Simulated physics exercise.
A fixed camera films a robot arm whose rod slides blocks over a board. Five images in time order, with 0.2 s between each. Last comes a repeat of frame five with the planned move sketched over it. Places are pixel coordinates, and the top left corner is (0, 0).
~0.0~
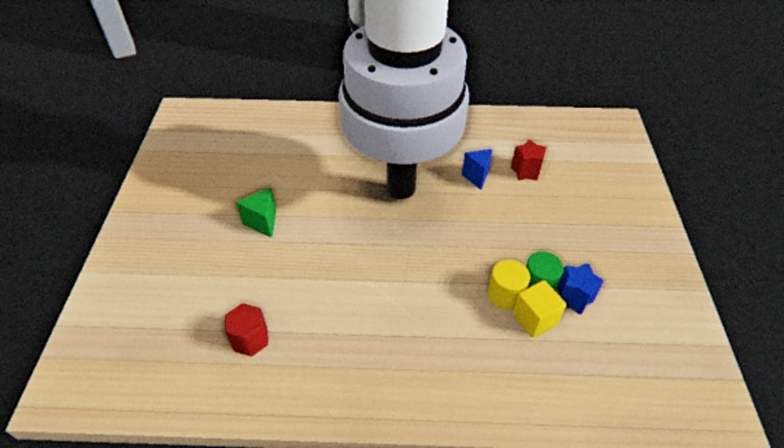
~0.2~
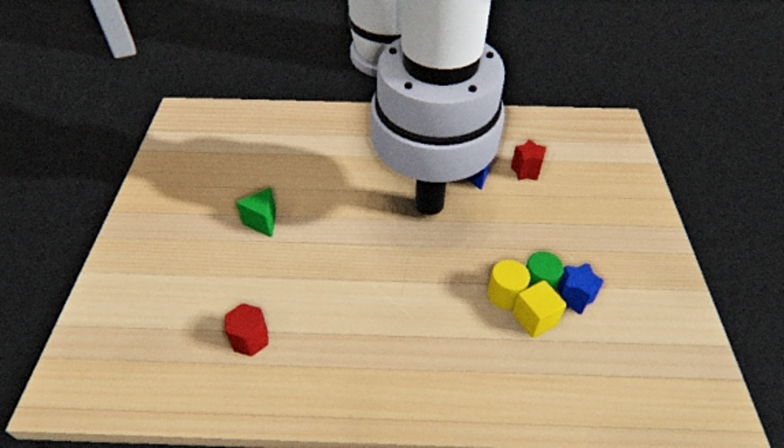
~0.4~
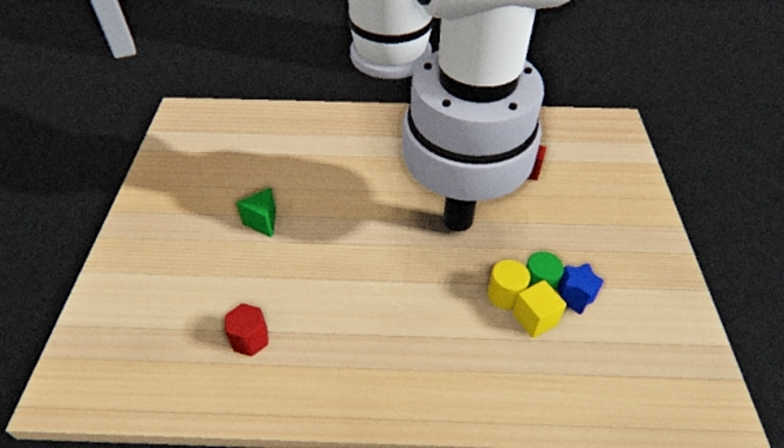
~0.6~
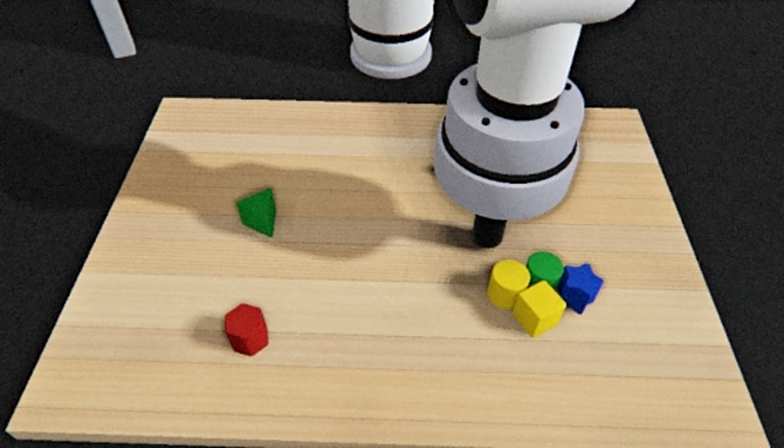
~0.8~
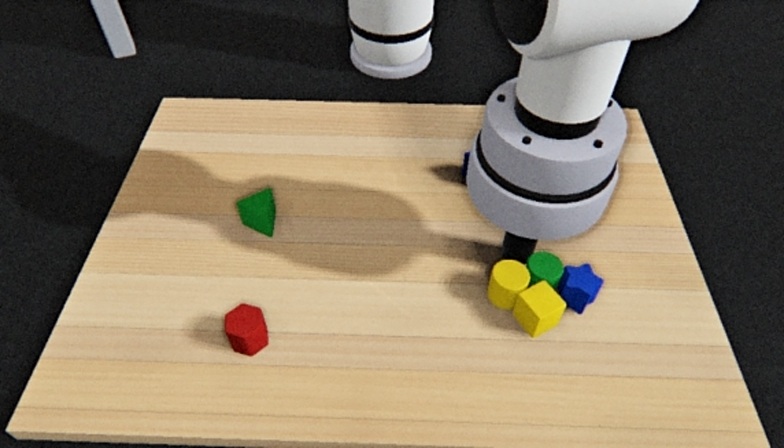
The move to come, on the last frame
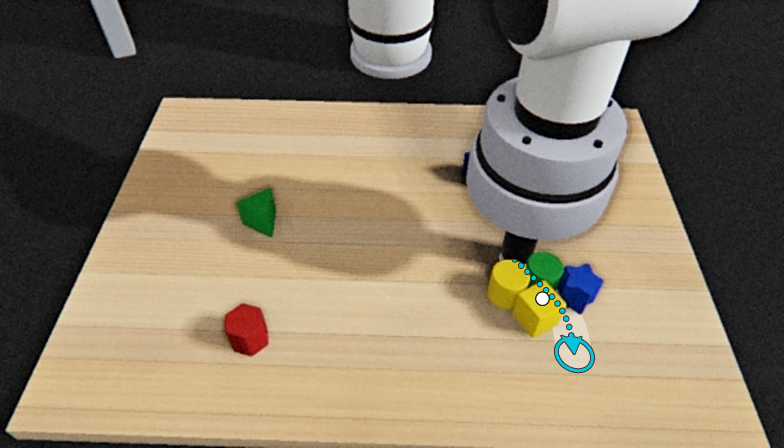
Robot arm moving its black rod rightward and toward the viewer across a wooden board, up to a cluster of coloured blocks.
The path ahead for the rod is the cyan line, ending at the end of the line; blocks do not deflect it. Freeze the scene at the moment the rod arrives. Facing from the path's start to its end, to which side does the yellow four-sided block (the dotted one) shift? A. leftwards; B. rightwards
(B)
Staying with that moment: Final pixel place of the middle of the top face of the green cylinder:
Answer: (624, 349).
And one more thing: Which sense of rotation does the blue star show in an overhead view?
Direction: Anticlockwise.
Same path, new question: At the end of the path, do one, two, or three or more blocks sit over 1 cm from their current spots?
My answer is three or more.
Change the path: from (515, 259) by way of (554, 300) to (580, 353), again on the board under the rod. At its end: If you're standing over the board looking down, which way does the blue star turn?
Top view: Counterclockwise.
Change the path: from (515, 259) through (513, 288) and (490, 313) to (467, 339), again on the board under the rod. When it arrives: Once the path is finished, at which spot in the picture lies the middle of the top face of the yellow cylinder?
That would be at about pixel (466, 353).
Drawn move, from (515, 259) by way of (542, 286) and (565, 317) to (574, 354); the dot is on the yellow four-sided block.
What follows on the original path. One third of the way, rod (545, 281); yellow four-sided block (550, 313), turned 60° clockwise; green cylinder (575, 292); blue star (608, 288), turned 20° anticlockwise.
Two thirds of the way, rod (568, 312); yellow four-sided block (551, 316), turned 75° clockwise; green cylinder (604, 323); blue star (615, 290), turned 45° anticlockwise.
At the end, rod (577, 349); yellow cylinder still; yellow four-sided block (546, 329), turned 120° clockwise; green cylinder (624, 349); blue star (615, 290), turned 45° anticlockwise.
